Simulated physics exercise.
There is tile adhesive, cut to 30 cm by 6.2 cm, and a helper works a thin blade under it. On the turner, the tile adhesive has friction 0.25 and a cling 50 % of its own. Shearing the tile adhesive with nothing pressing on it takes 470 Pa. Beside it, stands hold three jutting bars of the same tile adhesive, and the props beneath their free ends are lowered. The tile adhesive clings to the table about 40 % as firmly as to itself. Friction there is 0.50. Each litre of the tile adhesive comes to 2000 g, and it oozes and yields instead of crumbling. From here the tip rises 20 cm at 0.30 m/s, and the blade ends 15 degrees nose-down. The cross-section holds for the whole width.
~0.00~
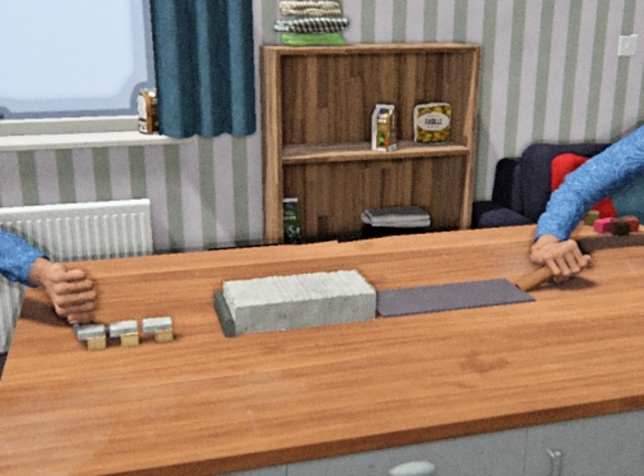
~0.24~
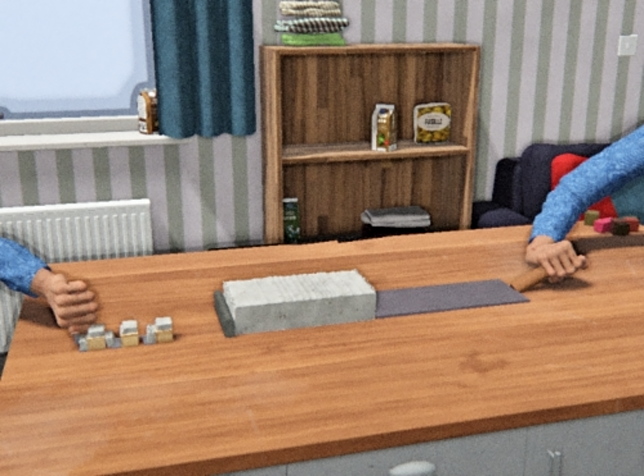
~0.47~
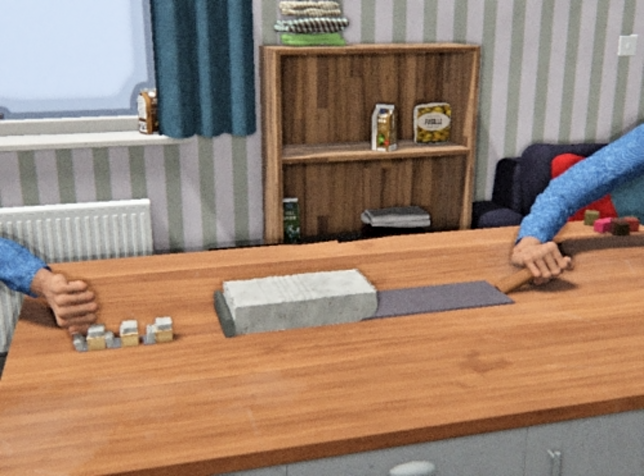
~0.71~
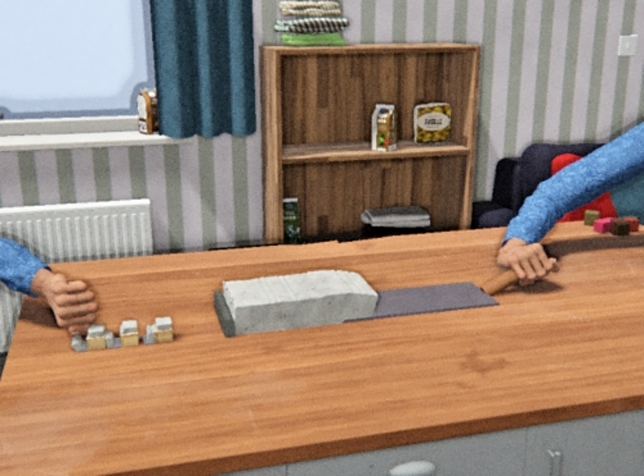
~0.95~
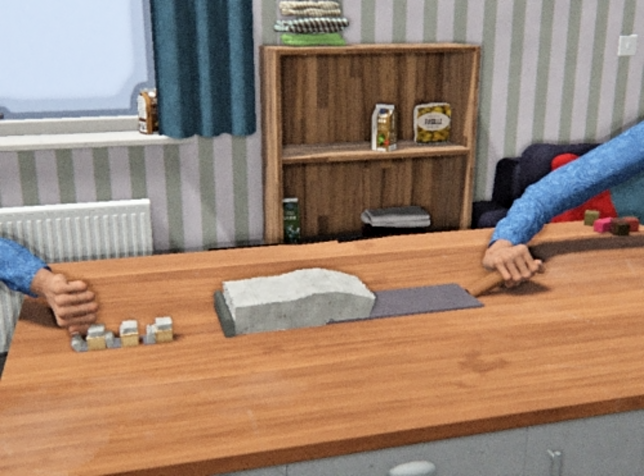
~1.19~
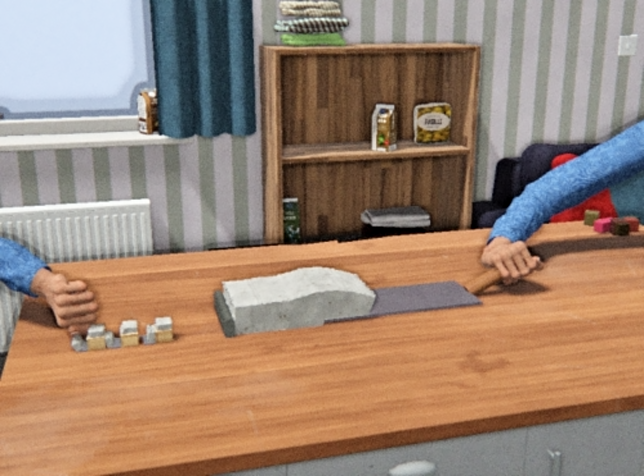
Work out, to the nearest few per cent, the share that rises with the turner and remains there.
The share that comes up and stays on the turner is near 29 percent.
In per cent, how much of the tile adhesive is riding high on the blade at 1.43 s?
Roughly 4 percent at that moment.
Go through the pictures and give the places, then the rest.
Handle end of the blade at (536, 301), not yet moved; top of the tile adhesive at (285, 301); bar tips down by 0, 0, 0 (left to right), in the first frame.
Handle end of the blade at (530, 302), moved 1.4 cm; top of the tile adhesive at (285, 301); bar tips down by 2.5 cm, 2.6 cm, 2.6 cm (left to right), in the second frame.
Handle end of the blade at (515, 303), moved 5.1 cm; top of the tile adhesive at (346, 294); bar tips down by 2.5 cm, 2.6 cm, 2.6 cm (left to right), in the third frame.
Handle end of the blade at (500, 305), moved 8.8 cm; top of the tile adhesive at (344, 292); bar tips down by 2.6 cm, 2.6 cm, 2.6 cm (left to right), in the fourth frame.
Handle end of the blade at (484, 307), moved 12 cm; top of the tile adhesive at (329, 291); bar tips down by 2.6 cm, 2.6 cm, 2.6 cm (left to right), in the fifth frame.
Handle end of the blade at (482, 304), moved 13 cm; top of the tile adhesive at (325, 290); bar tips down by 2.6 cm, 2.6 cm, 2.6 cm (left to right), in the sixth frame.
After 1.43 s, the tip is 7.6 cm up.
After 1.73 s, the tip is 17 cm up.
After 2.02 s, the tip is 20 cm up and 29 % is riding high on the blade.
After 2.31 s, the tip is 20 cm up and 29 % is riding high on the blade.
After 2.41 s, at the end, the tip is 20 cm up and 29 % is riding high on the blade.
